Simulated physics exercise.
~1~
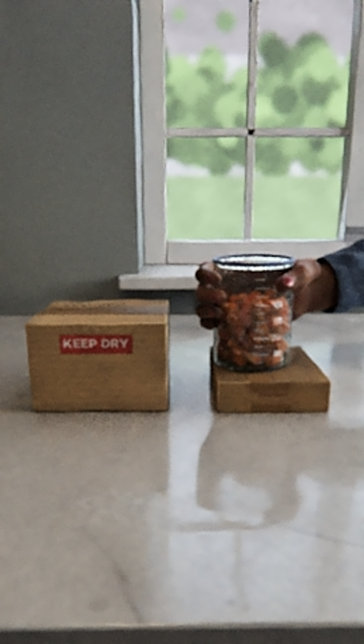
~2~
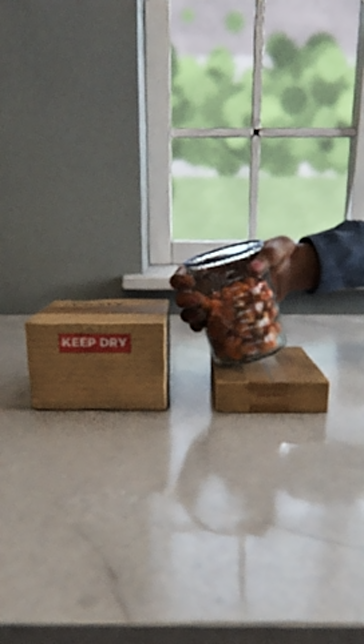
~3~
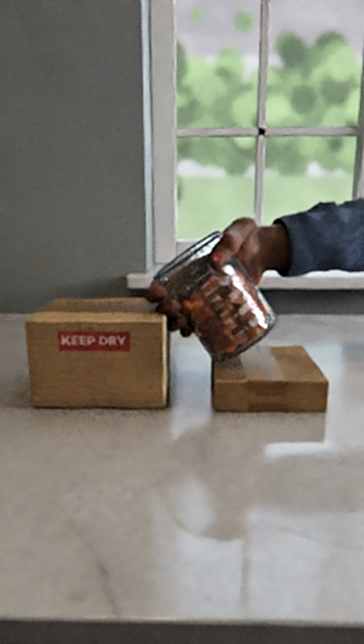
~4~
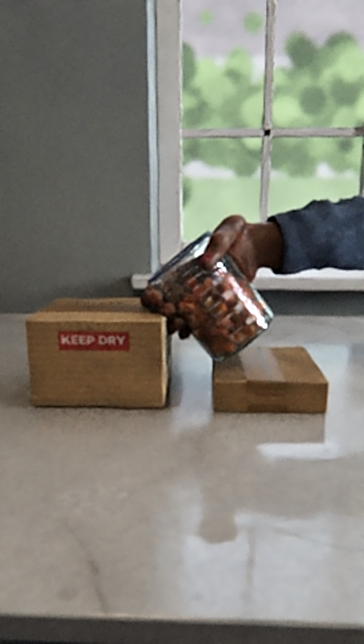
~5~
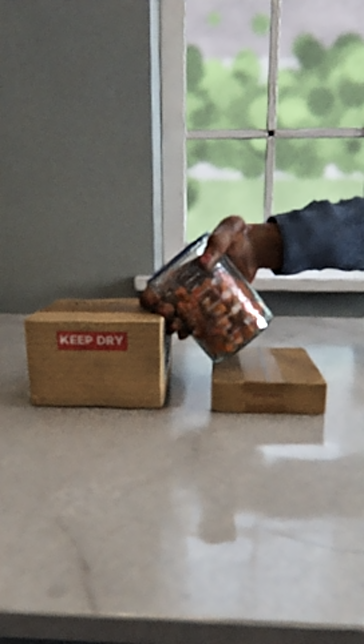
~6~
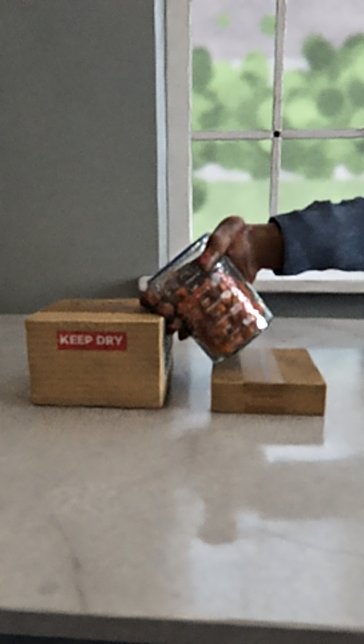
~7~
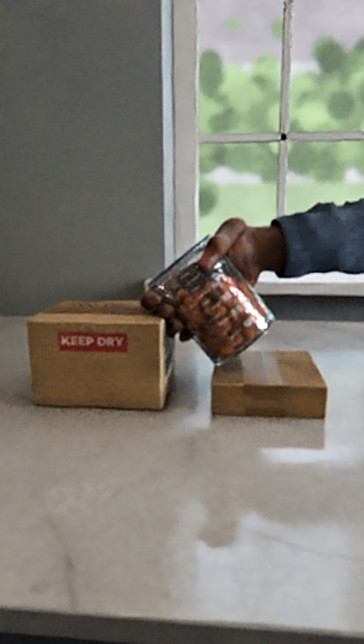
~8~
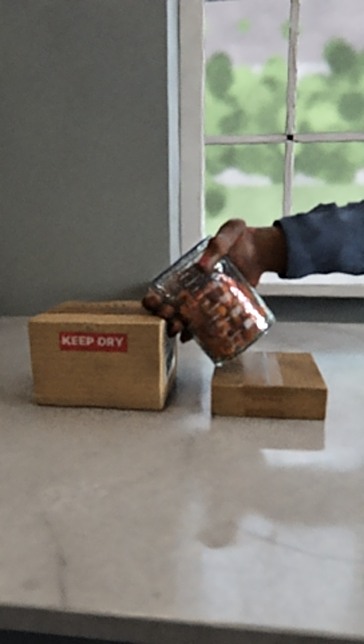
On a pale counter by a window, a hand tilts a clear container of reddish-brown pieces left against a cardboard box, spilling nothing.
